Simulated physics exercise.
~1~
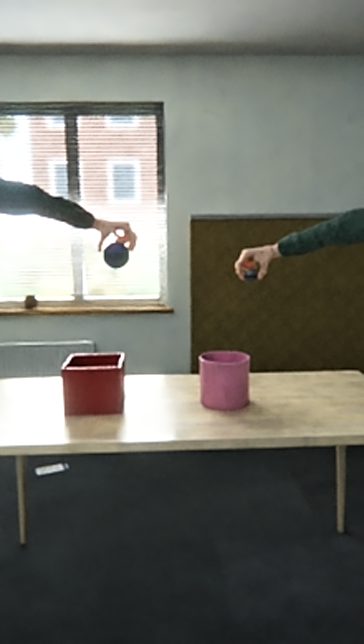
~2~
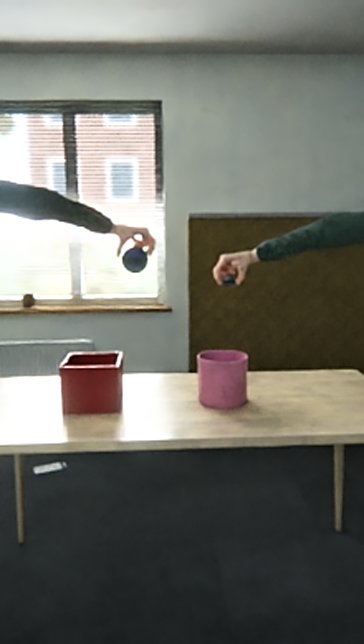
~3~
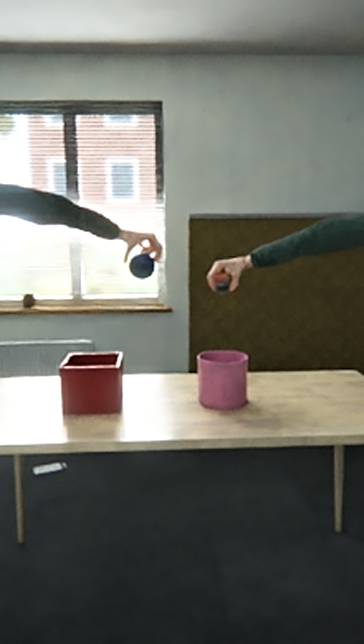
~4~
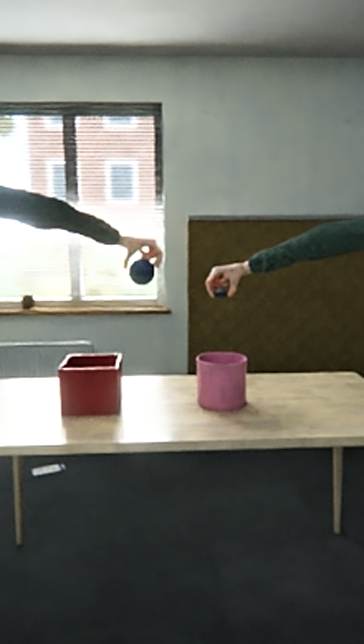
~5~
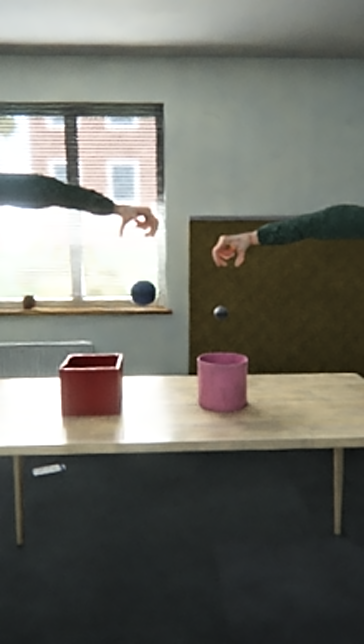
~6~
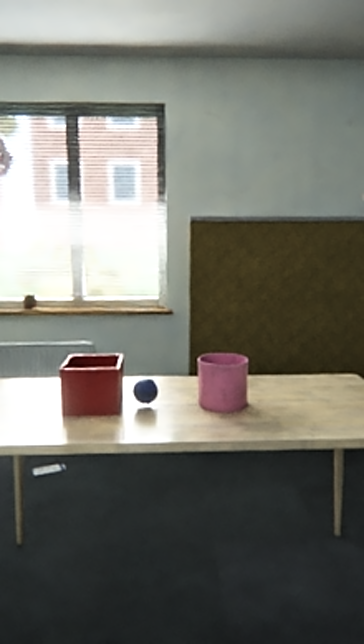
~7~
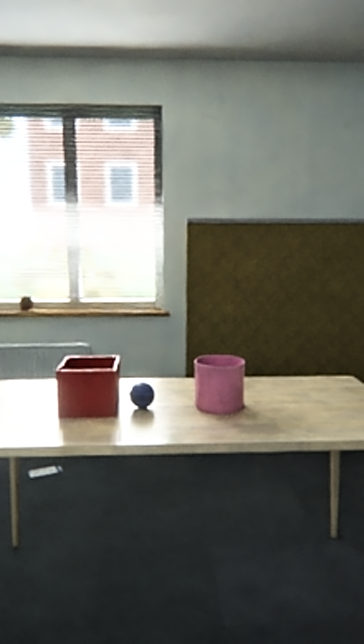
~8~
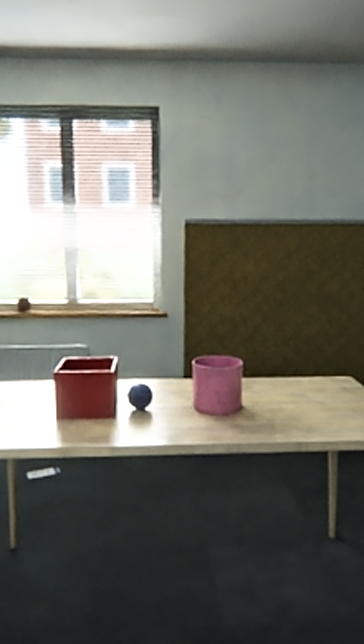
Two hands reach in from opposite sides above a pale wooden table, the left holding a dark blue ball and the right a smaller greyish ball. The slightly swaying view faces the table straight on, with a red square container on the left, a pink round one on the right, and a bright window and brown panel behind. The hands move inward, then both let go and withdraw. The small ball falls above the pink container and drops inside, out of sight. The blue ball misses and comes to rest on the table just right of the red container.
